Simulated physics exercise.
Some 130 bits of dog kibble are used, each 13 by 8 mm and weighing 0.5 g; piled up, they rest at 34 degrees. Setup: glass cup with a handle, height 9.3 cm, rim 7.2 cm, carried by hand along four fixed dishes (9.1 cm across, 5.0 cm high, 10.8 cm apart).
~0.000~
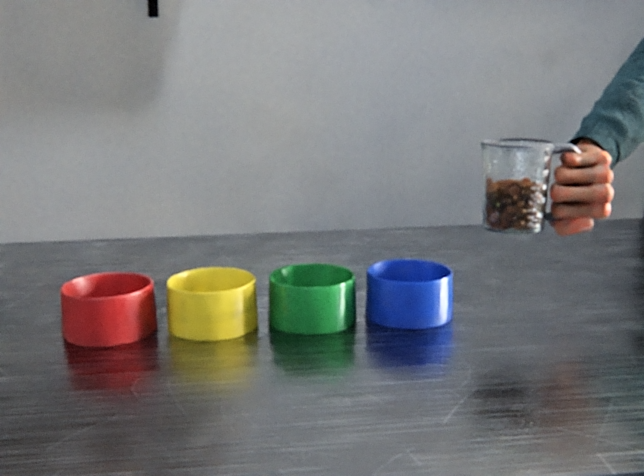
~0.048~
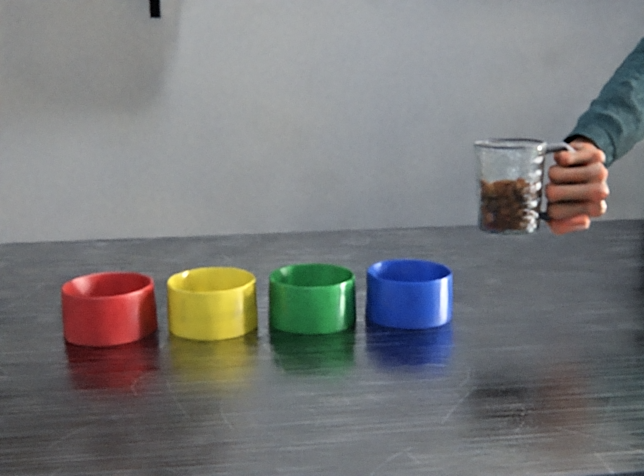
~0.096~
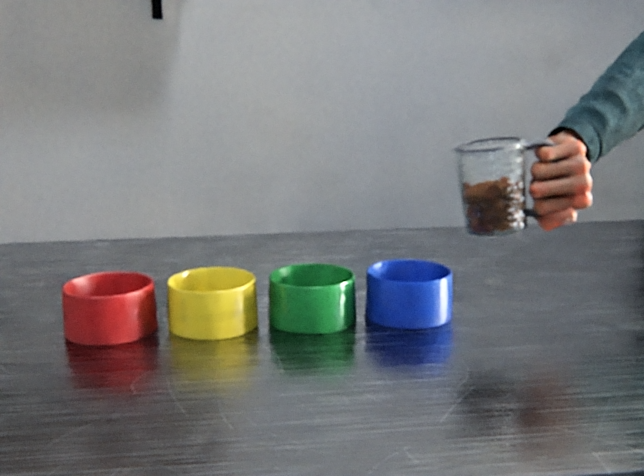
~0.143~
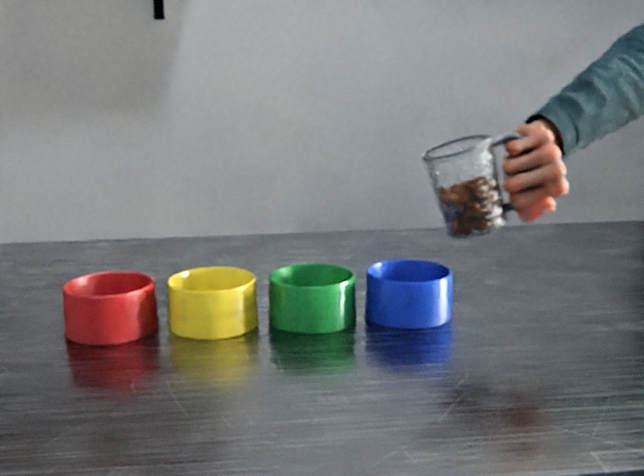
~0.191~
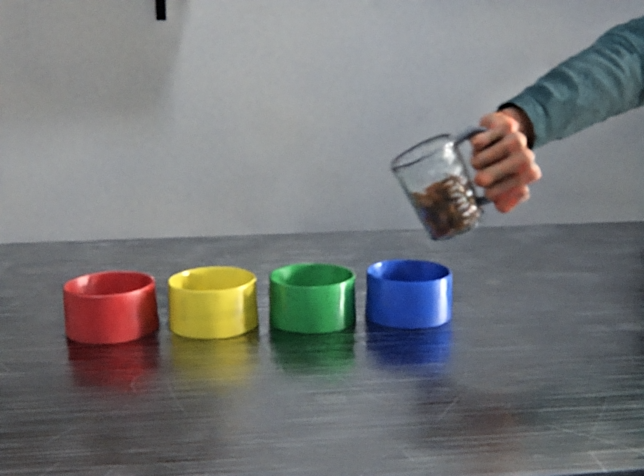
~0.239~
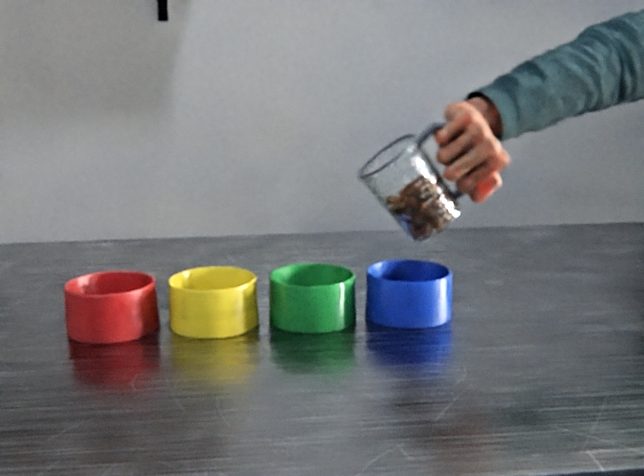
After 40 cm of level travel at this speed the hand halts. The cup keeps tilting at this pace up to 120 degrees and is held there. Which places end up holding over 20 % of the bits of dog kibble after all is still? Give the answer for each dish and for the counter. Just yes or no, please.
In short: Red yes, blue no, green no, yellow no, counter yes.
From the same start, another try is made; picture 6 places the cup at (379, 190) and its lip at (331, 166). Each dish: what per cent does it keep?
The red dish keeps 90, the blue one 0, the green one 0 and the yellow one 0.
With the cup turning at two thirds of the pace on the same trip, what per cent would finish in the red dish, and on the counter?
Result - red: 80; counter: 20.
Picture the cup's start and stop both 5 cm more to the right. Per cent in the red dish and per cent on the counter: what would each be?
I'd expect red at 100 and the counter at 0.
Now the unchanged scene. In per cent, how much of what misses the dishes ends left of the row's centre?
Roughly 100 %.
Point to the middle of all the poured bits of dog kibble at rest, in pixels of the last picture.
Estimated resting centre: Around (88, 319).
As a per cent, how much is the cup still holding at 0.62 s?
Close to 100 in a hundred.
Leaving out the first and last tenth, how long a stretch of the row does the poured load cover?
That stretch comes to around 25 cm.
After 0.47 s, tilt 84 degrees; cup holds 100 %.
Then, at 0.62 s, tilt 114 degrees; cup holds 100 %.
After 0.90 s, tilt 120 degrees; cup holds 0 %, red 60 %.
At rest (1.7 s), red 60 %, blue 0 %, green 0 %, yellow 0 %, counter 40 %.
